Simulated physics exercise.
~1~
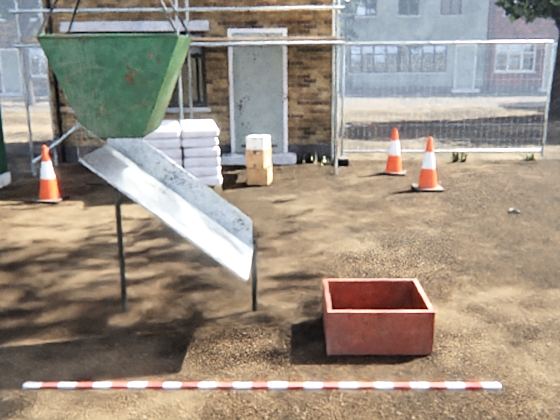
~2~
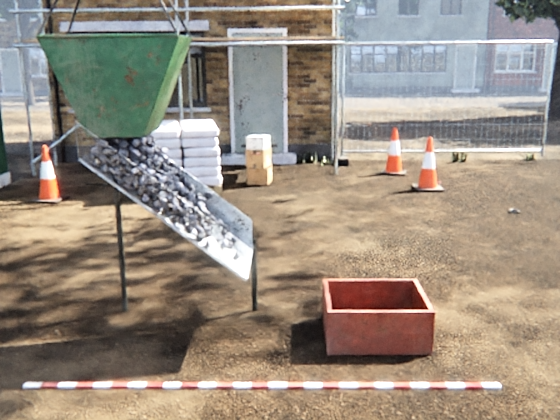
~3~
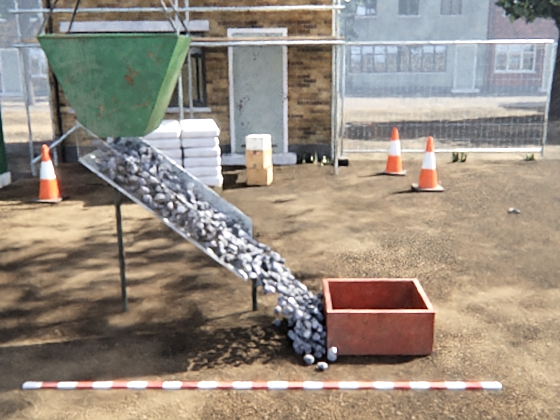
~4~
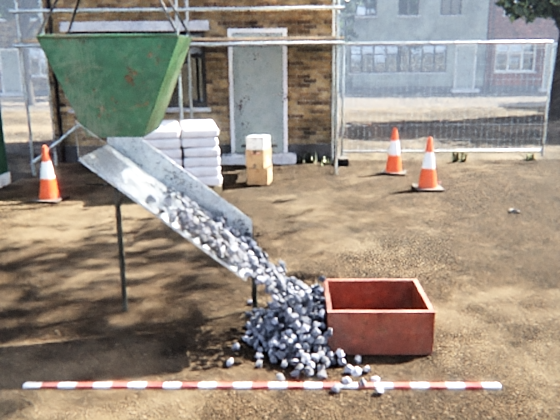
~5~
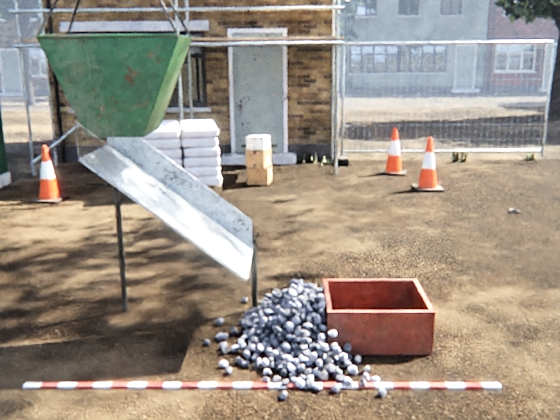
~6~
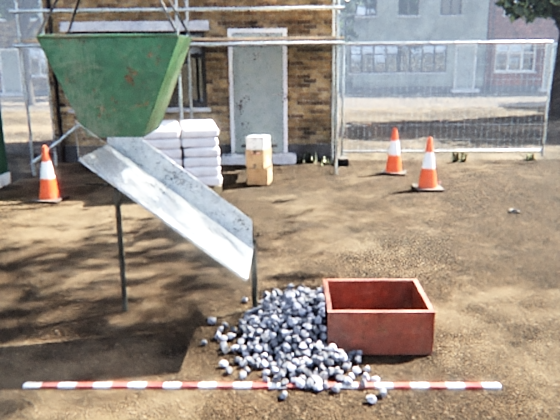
On a sunlit dirt yard, in front of a brick building and wire fencing, a green skip hangs above a sloping steel chute, with an open red bin to the right and a striped staff on the ground. Grey stones pour from the skip and spread down the steel. They slide off the lower end and drop short, landing against the bin's left side. The pile grows and spreads, and a few stones roll toward the staff and in front of the bin. Finally the chute is bare, and the stones lie heaped mostly left of the bin.
